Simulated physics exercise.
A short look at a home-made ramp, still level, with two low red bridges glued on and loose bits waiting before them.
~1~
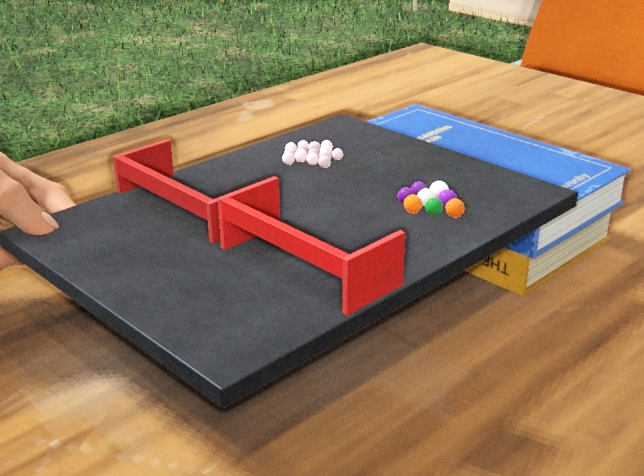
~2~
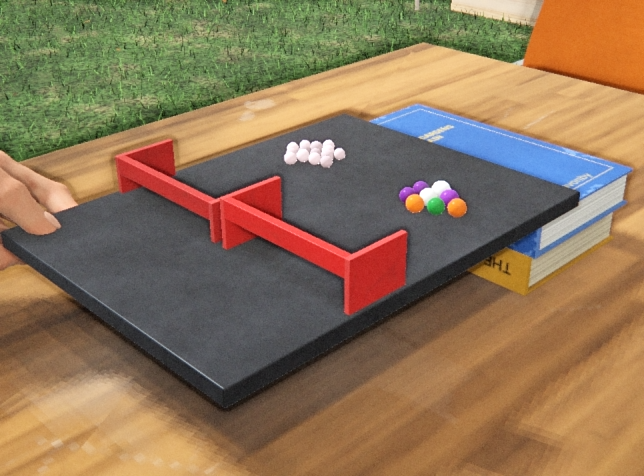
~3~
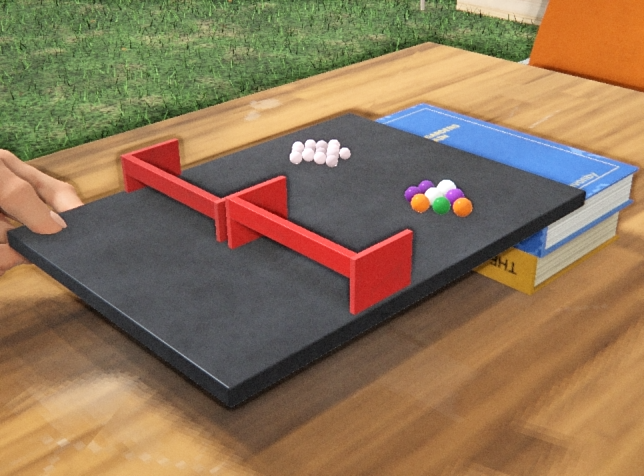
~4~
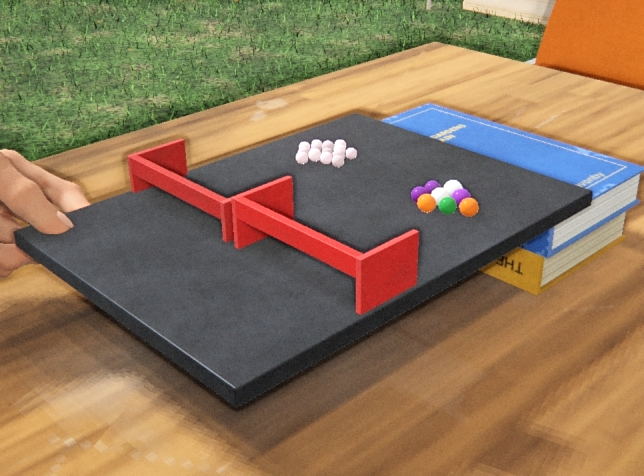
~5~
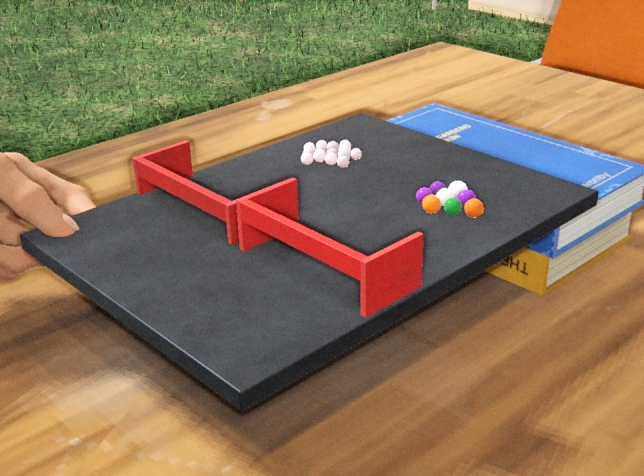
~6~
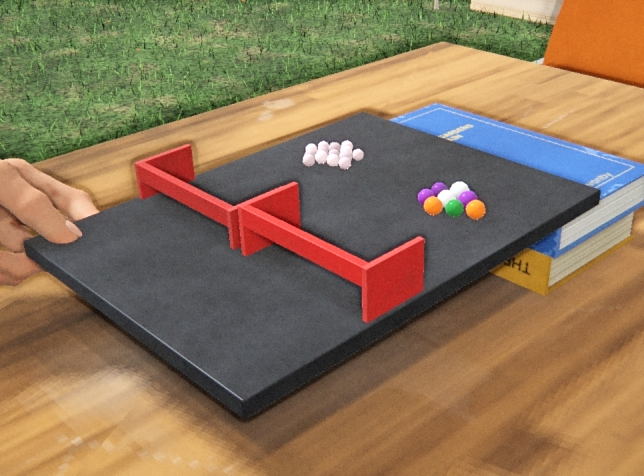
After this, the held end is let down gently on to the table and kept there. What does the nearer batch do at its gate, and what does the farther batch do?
By the finish, the nearer batch clears the opening, while the farther batch clears the opening.
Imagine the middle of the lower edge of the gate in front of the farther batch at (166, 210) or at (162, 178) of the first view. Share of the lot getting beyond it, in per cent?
I'd say some 0 in a hundred the first time, then 100 in a hundred.
Then, 0.24 s on from there, board sloping at 6°; nearer batch where it was; farther batch where it was.
Then, 0.53 s on from there, board sloping at 12°; nearer batch on its way down; farther batch on its way down.
Then, 0.85 s on from there, board resting at 13°; nearer batch the whole lot past its gate; farther batch the whole lot past its gate.
In the end, board resting at 13°; nearer batch the whole lot past its gate; farther batch the whole lot past its gate.
